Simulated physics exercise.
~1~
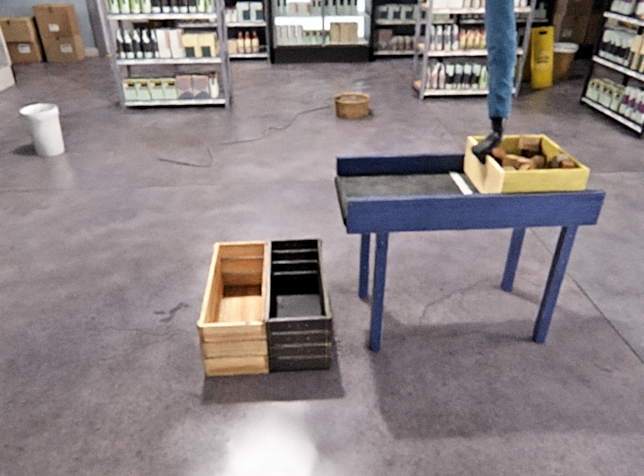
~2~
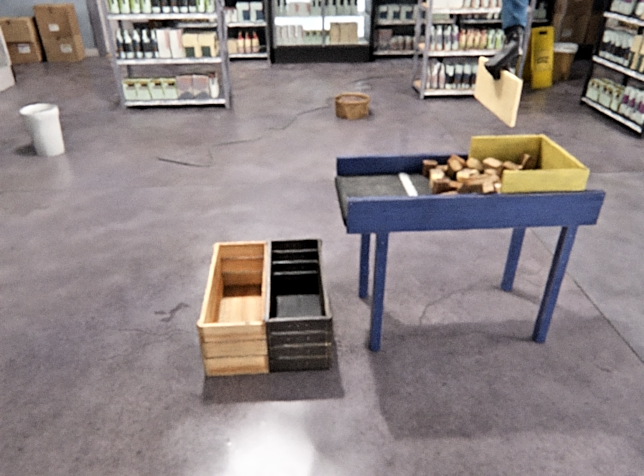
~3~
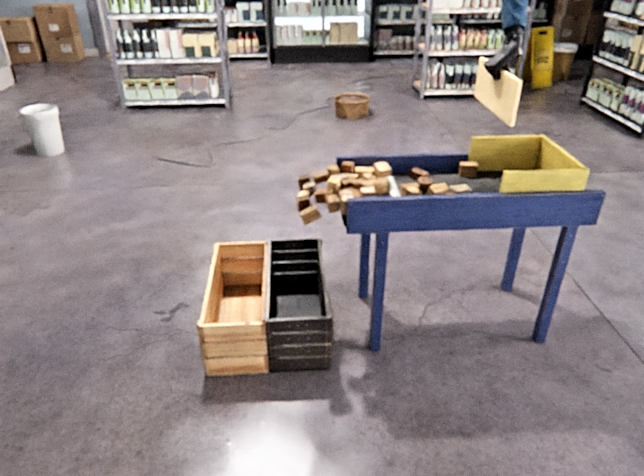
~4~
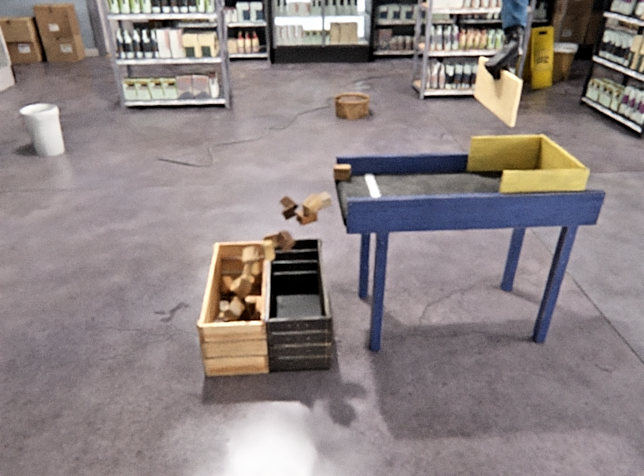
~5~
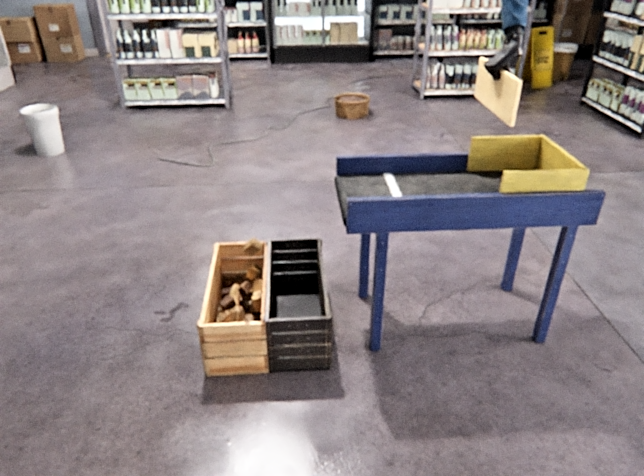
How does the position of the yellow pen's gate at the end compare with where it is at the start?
At the start the gate stands down at the left side of the yellow pen, closing it off. At the end it is held up in the air above the pen.
Wooden blocks ride left after an arm lifts the gate, and drop into a wooden tub.
